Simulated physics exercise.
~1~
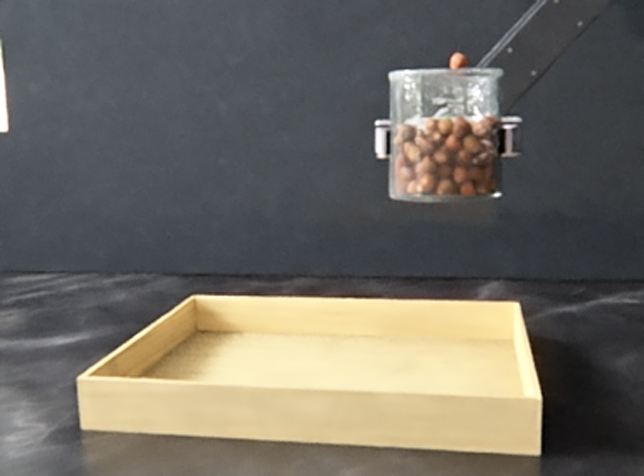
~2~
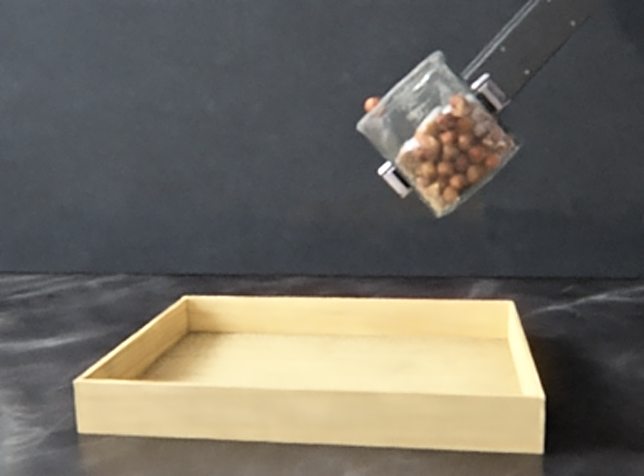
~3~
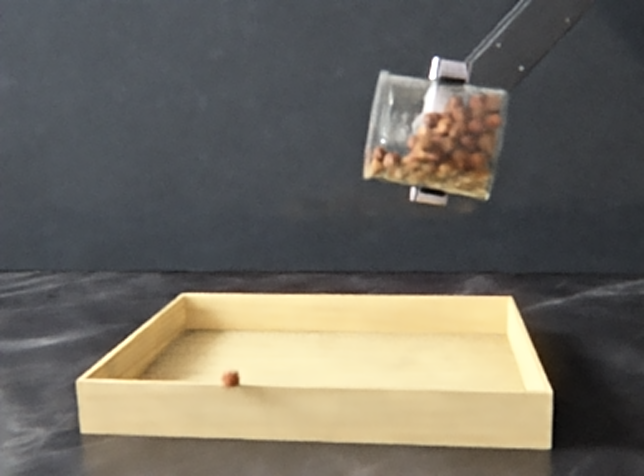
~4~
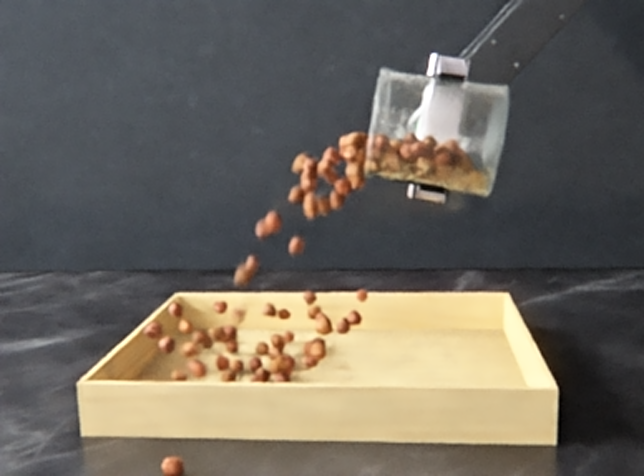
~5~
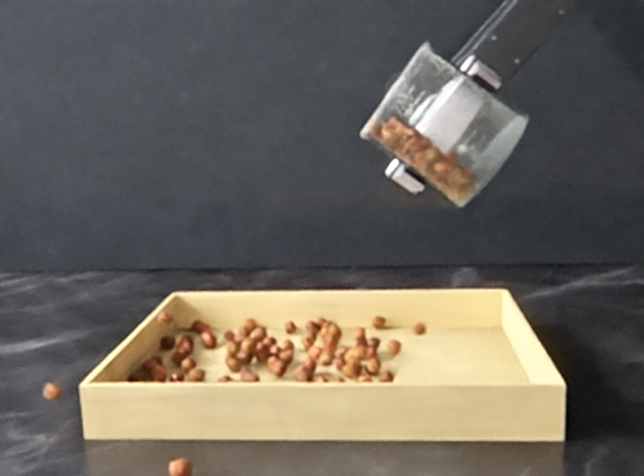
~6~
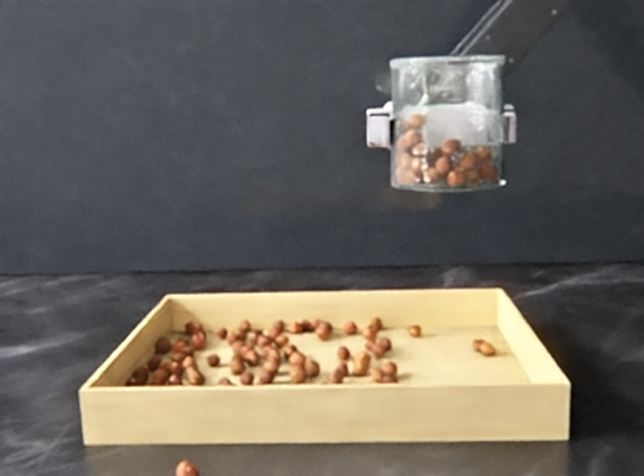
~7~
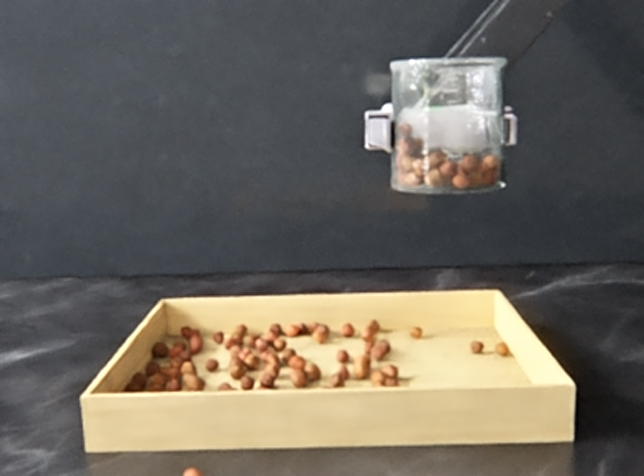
Above a shallow wooden tray on a dark marbled surface, a robot arm tips a clear beaker of hazelnuts to the left, spilling many into the tray and a few outside it, then turns the beaker upright with some nuts still inside.
